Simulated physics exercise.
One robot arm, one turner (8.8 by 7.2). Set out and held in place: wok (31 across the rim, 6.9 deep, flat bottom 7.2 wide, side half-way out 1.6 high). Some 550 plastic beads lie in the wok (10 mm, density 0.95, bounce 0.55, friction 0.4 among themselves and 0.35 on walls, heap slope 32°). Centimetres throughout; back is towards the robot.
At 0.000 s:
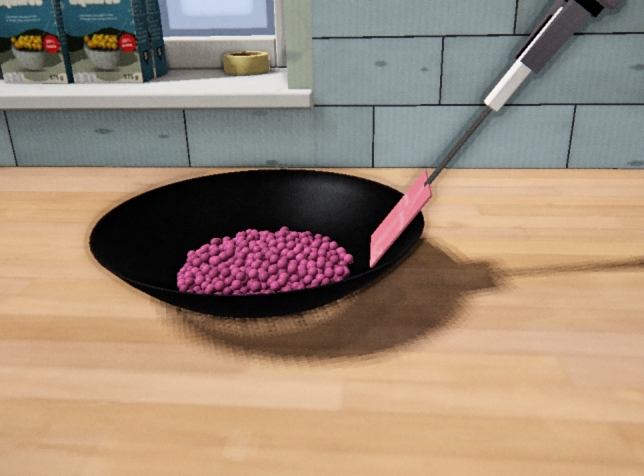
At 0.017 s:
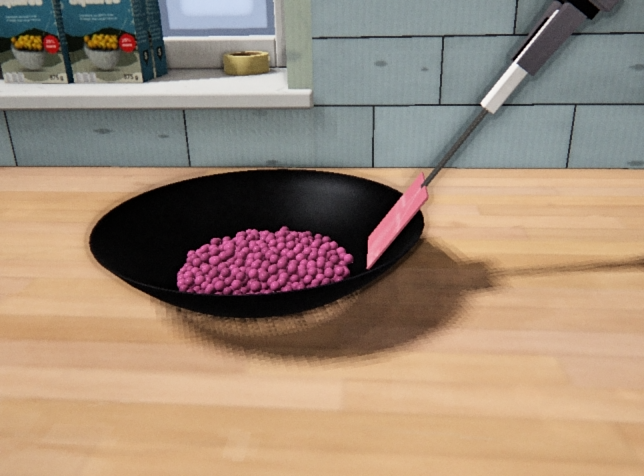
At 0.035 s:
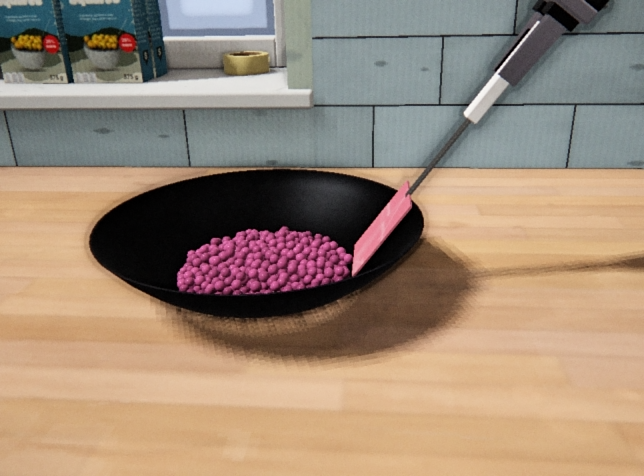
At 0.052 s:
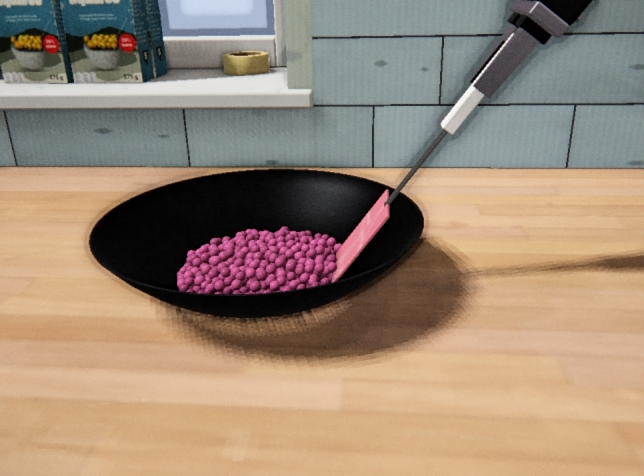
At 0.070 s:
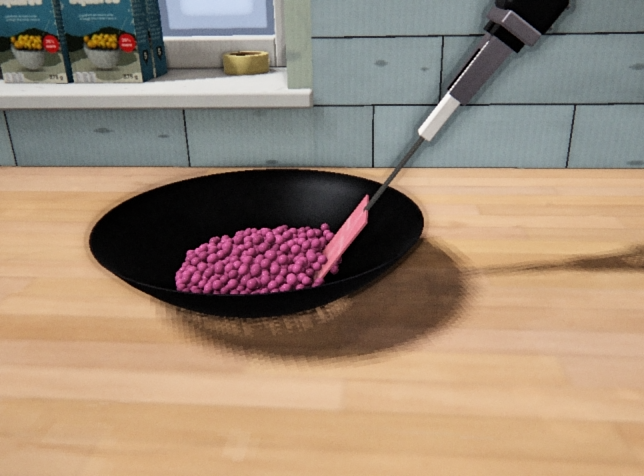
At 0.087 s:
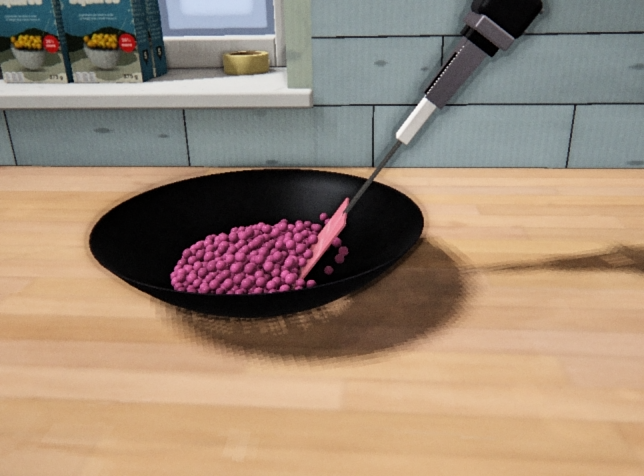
A pink turner held by a robot arm slid leftward through a black wok on a wooden counter and pushed into the heap of purple-pink beads, shifting some, with a few ending up on its right side.
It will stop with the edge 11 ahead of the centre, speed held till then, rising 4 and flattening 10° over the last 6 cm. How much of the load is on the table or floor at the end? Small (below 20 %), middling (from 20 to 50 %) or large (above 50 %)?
Answer: Middling; from 20 to 50 % of the plastic beads finish on the table or floor.
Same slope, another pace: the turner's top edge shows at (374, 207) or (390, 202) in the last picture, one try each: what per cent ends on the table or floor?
About 15 and 5 per cent.
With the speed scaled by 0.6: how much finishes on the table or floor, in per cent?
Some 15 per cent.
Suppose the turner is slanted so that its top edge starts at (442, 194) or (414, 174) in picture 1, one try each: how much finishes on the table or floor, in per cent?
About 30 and 30 per cent.
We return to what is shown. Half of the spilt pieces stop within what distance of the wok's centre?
Roughly 56 cm.
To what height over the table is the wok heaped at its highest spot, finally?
About 5.0 cm.
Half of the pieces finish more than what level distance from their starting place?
Roughly 5 cm.
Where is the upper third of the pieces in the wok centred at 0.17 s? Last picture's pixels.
Near (195, 237).
By 0.13 s, sloping 54°, highest piece 7 above the table; 553 in the wok.
By 0.17 s, sloping 52°, highest piece 8 above the table; 553 in the wok.
By 0.39 s, sloping 44°, highest piece 17 above the table; 385 in the wok, 38 on the table or floor, 130 on the blade or in flight.
By 1.44 s, sloping 44°, highest piece 5 above the table; 385 in the wok, 168 on the table or floor.
Final count, 385 in the wok, 168 on the table or floor. That is 30 % on the table or floor.
